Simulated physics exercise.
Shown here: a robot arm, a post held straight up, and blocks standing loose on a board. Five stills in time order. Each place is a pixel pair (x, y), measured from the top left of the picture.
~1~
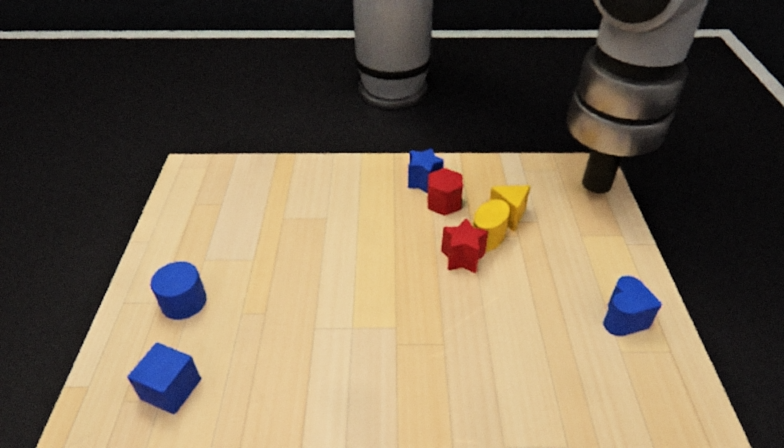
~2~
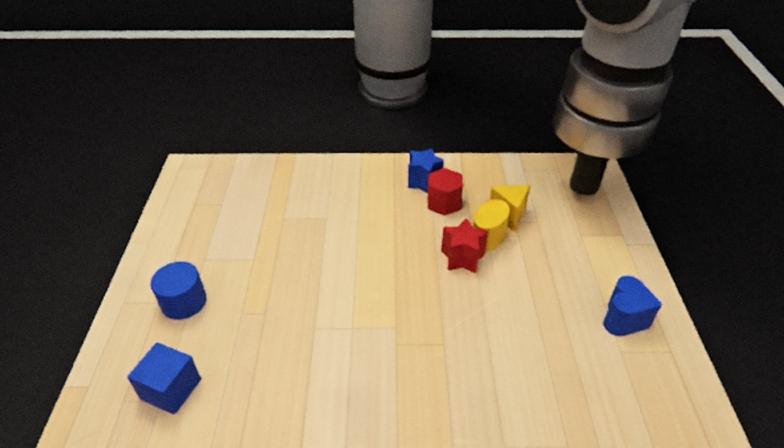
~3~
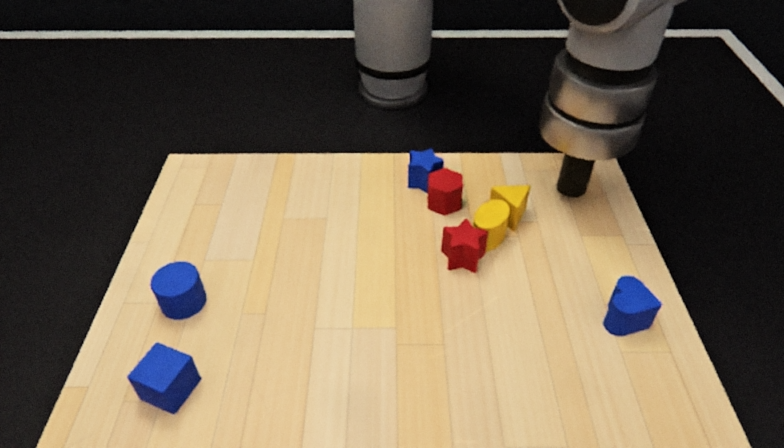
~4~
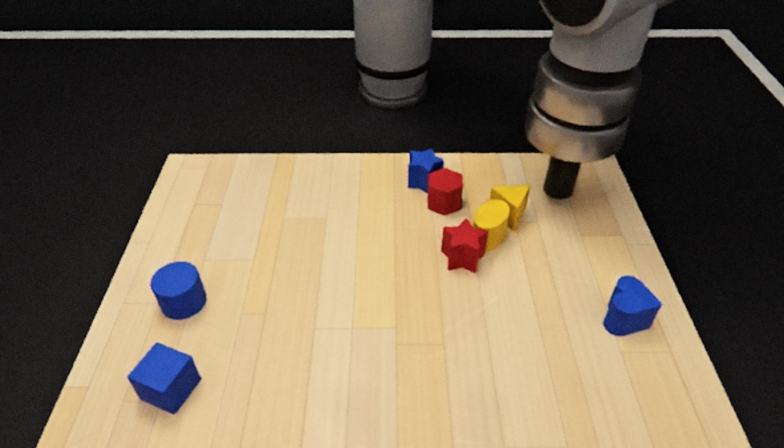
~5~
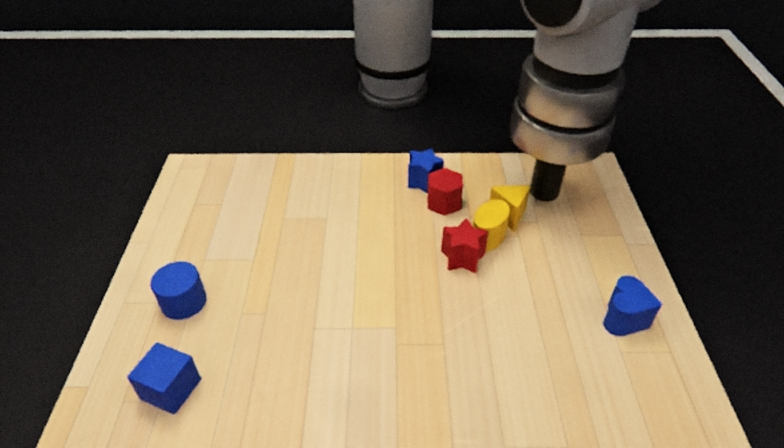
Robot arm sliding its dark upright post slowly left above a wooden board, while the scattered blue, red and yellow blocks stay still.
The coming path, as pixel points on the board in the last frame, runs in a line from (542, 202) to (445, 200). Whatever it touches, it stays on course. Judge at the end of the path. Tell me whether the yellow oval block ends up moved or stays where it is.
Once the post is done, the yellow oval block is in a new spot.
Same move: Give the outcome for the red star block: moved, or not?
Once the path ends, it is somewhere new.
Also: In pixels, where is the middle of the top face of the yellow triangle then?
I expect it at (480, 197).
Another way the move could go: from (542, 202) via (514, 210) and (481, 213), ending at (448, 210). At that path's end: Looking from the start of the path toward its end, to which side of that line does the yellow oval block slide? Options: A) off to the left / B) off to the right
A (off to the left)
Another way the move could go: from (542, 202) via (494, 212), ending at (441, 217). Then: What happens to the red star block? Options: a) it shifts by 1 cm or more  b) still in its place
The one that fits is a, it shifts by 1 cm or more.
On the path given first. One third of the way, post at (510, 192); red star block at (460, 239), turned 10° clockwise; yellow oval block at (486, 220); yellow triangle at (496, 197), turned 30° anticlockwise.
Two thirds of the way, post at (477, 191); red star block at (459, 241), turned 15° clockwise; yellow oval block at (486, 223); yellow triangle at (484, 198), turned 85° anticlockwise.
At the end, post at (446, 190); blue star block at (420, 158), turned 30° clockwise; red hexagonal block at (416, 182), turned 20° anticlockwise; red star block at (459, 241), turned 15° clockwise; yellow oval block at (486, 223); yellow triangle at (480, 197), turned 100° anticlockwise.
